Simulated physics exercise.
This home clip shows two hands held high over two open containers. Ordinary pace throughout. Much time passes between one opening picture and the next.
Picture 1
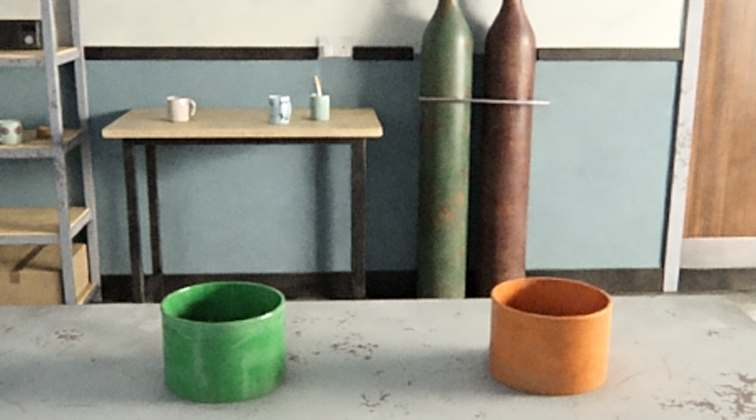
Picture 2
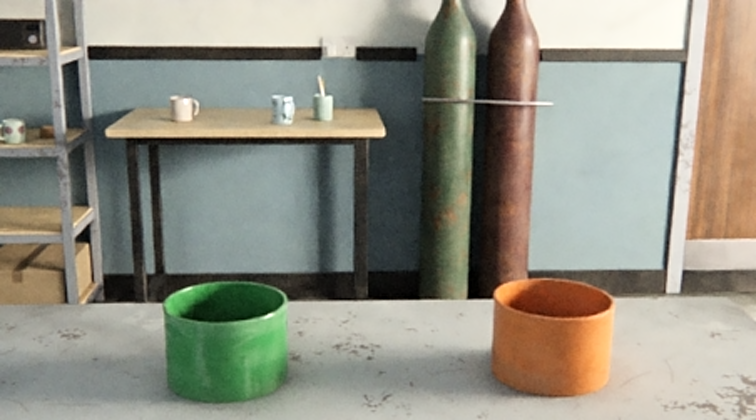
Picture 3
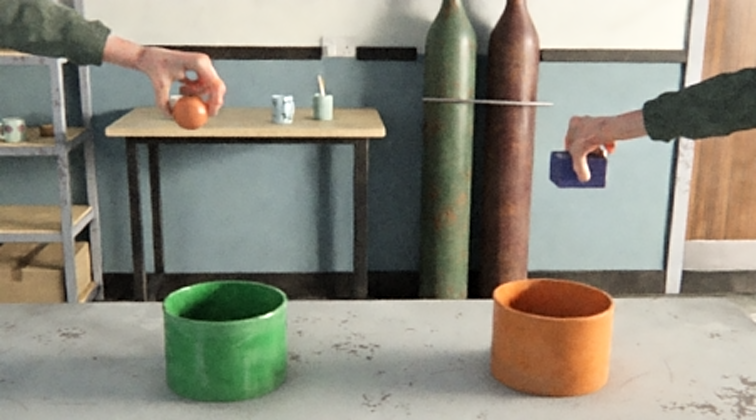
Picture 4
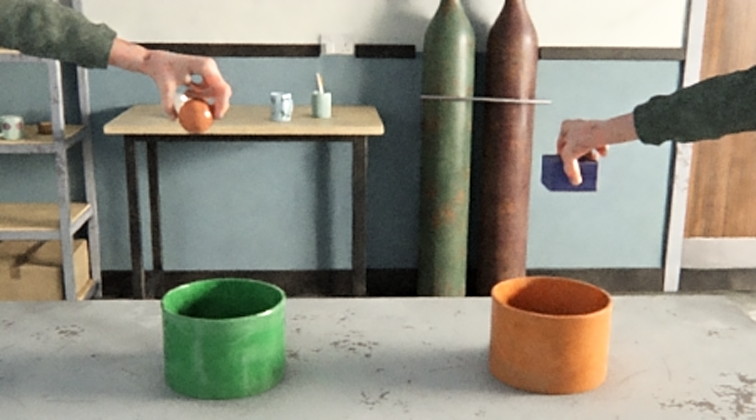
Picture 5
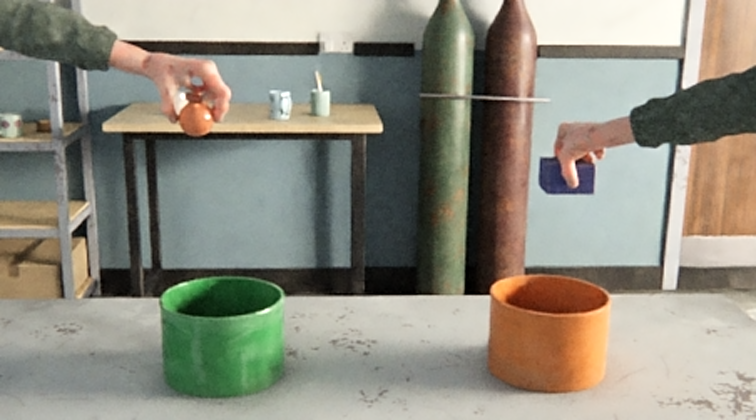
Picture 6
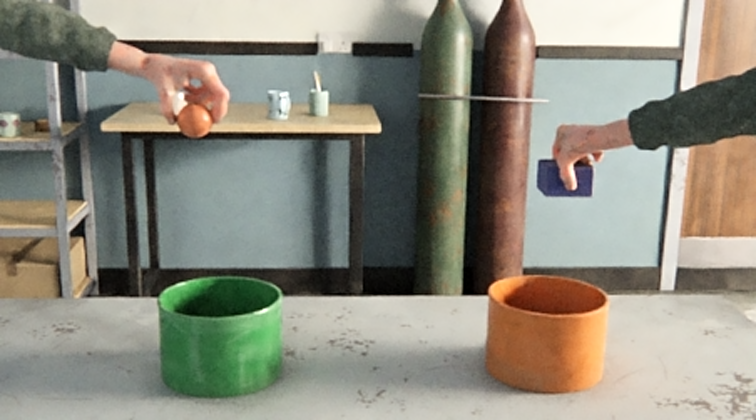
In a workshop with a green and an orange container on a table, two hands came in from opposite sides, the left holding an orange tomato and the right a blue block, and hovered above them.
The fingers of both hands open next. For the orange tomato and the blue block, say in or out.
Orange tomato: Inside; blue block: Inside.
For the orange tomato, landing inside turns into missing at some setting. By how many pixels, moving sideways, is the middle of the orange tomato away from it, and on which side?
Roughly 40 pixels left.
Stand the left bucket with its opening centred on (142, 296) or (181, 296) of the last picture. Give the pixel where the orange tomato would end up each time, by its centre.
It comes to rest at (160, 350) and (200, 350).
Then, 0.16 s later than the last frame, orange tomato shifted about its own width near (196, 163); blue block shifted about its own width near (562, 218).
Then, 0.26 s later than the last frame, orange tomato dropping near (200, 259); blue block dropping near (556, 309).
When it is over, the orange tomato drops into the container, near (203, 352); the blue block drops into the container, near (553, 351).
